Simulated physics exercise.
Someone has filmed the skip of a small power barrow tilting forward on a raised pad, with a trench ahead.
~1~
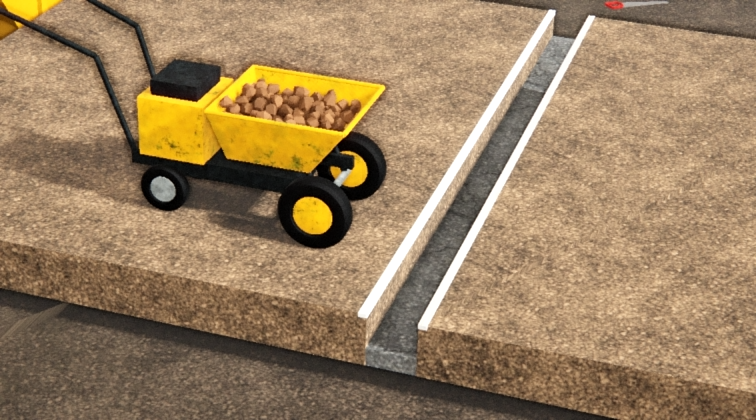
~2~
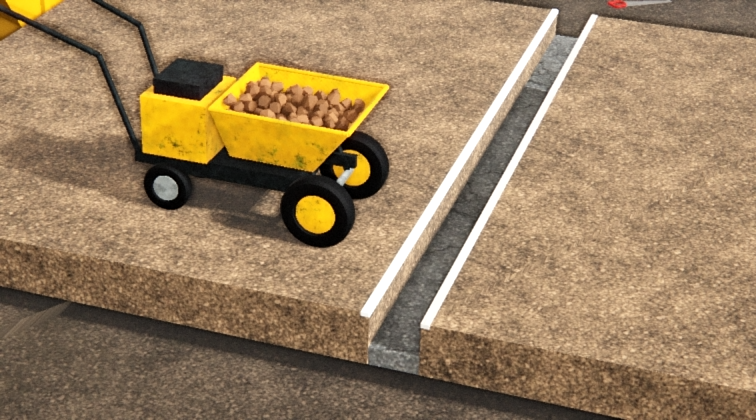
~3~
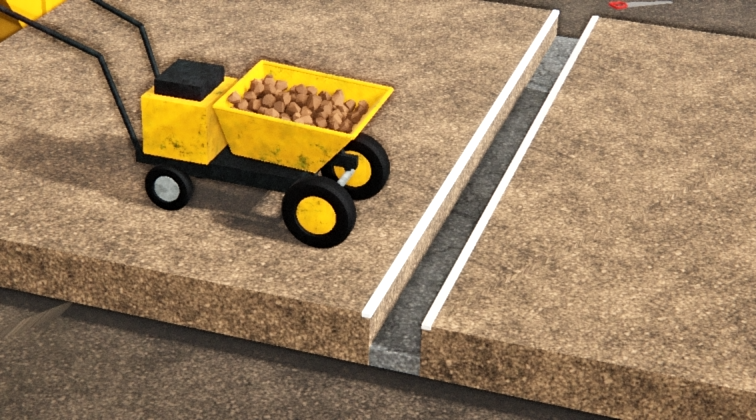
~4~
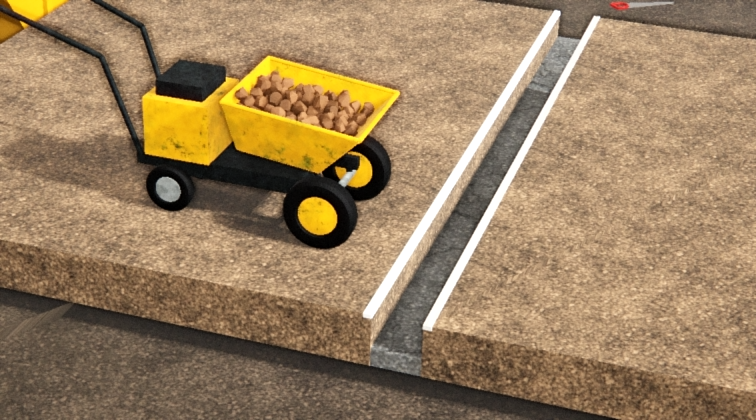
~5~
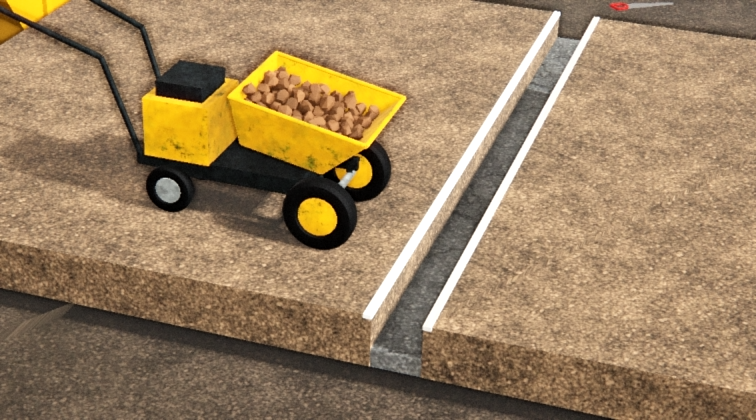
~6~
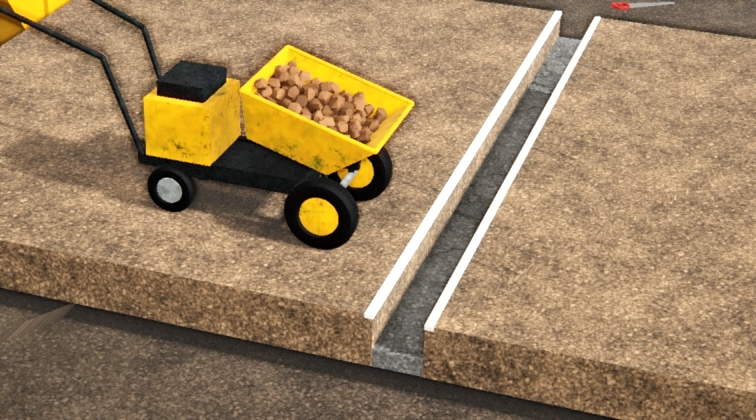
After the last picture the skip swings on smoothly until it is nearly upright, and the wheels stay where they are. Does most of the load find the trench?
The trench ends with more than half of it.
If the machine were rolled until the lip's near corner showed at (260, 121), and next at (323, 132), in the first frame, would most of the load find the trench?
At the first place less than half, at the second above a half.
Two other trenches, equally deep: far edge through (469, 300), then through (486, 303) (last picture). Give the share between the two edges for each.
In turn 100 and 100 in a hundred.
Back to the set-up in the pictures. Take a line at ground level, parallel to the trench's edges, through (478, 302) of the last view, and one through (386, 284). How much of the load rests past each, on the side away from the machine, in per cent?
In turn 20 and 100 in a hundred.
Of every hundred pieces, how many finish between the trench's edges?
It comes to 70 per cent or so.
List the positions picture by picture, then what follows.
Lip of the skip (344, 135), level; top of the load (285, 111), clay clods; first edge of the trench (382, 283); far edge (440, 294), the trench under half as wide as the skip, and about half as deep as wide, in the first frame.
Lip of the skip (348, 135), level; top of the load (281, 100), in the second frame.
Lip of the skip (352, 137), tipped barely; top of the load (285, 99), in the third frame.
Lip of the skip (359, 141), tipped a little; top of the load (277, 101), in the fourth frame.
Lip of the skip (366, 146), tipped a little; top of the load (283, 98), in the fifth frame.
Lip of the skip (375, 152), tipped clearly; top of the load (286, 91); first edge of the trench (388, 284); far edge (446, 295), in the sixth frame.
Just after the last frame, skip tipped steeply; every one in the skip.
A moment on, skip tipped steeply; the larger part in the skip; roughly a quarter in or heaped over the trench; about a tenth beyond it; about a tenth falling.
Further on, skip tipped right over; about a tenth in the skip; roughly two thirds in or heaped over the trench; roughly a third beyond it.
When it is over, skip tipped right over; roughly two thirds in or heaped over the trench; roughly a third beyond it.
